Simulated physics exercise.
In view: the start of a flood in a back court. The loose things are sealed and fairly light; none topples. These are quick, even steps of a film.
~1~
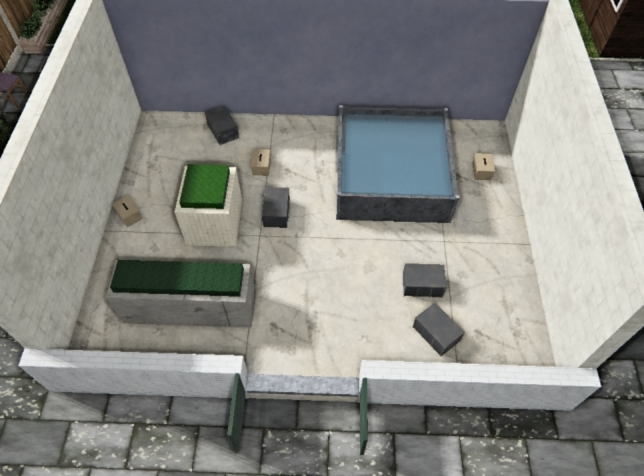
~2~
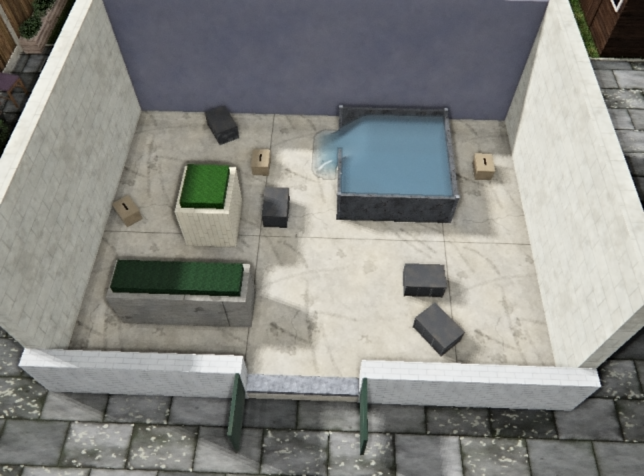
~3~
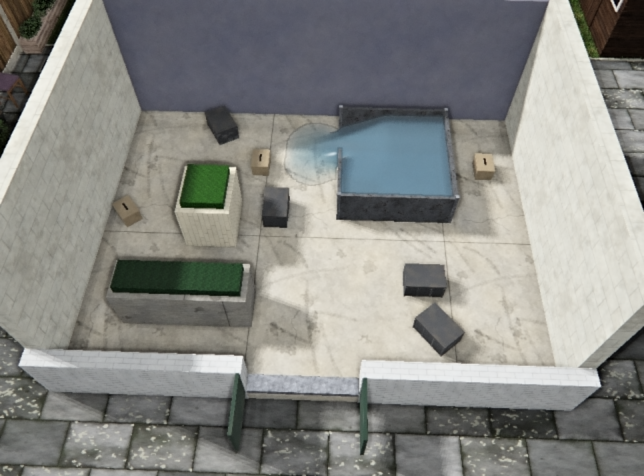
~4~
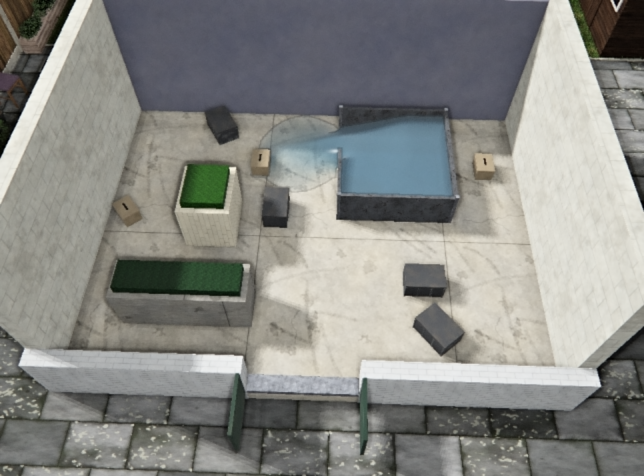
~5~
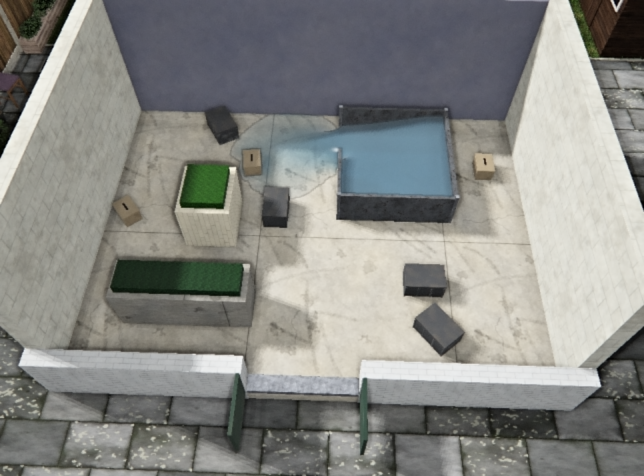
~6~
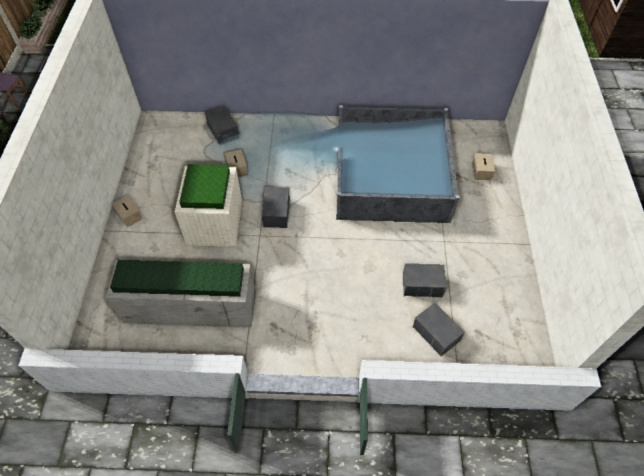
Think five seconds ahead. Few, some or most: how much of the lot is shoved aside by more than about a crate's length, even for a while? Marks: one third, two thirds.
It is from one to two thirds.
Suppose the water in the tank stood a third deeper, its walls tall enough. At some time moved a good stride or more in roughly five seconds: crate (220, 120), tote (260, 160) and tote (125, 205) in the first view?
One after the other: Yes, swept aside, shifted that much.
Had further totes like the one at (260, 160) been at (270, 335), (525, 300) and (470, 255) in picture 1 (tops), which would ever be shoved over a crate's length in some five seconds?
As listed: No, under that, never so far.
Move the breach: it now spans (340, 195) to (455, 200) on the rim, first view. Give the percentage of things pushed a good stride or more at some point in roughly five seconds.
Close to 40 %.
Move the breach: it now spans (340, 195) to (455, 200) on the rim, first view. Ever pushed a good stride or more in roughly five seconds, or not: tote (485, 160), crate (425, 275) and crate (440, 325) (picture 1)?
In turn: Shifted that much, swept aside, pushed that far.
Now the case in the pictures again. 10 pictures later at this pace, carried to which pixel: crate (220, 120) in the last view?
Close to (137, 121).
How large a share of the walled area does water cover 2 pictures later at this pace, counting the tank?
Some 25 per cent.
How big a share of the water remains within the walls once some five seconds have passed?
Near 100 in a hundred.
A moment on, 1 of 7 are well off their spots; 0 afloat.
Next, 2 of 7 are well off their spots; 2 afloat.
Later, 3 of 7 are well off their spots; 3 afloat.
In the end, 3 of 7 are well off their spots, and 3 have been at some point; 3 afloat.
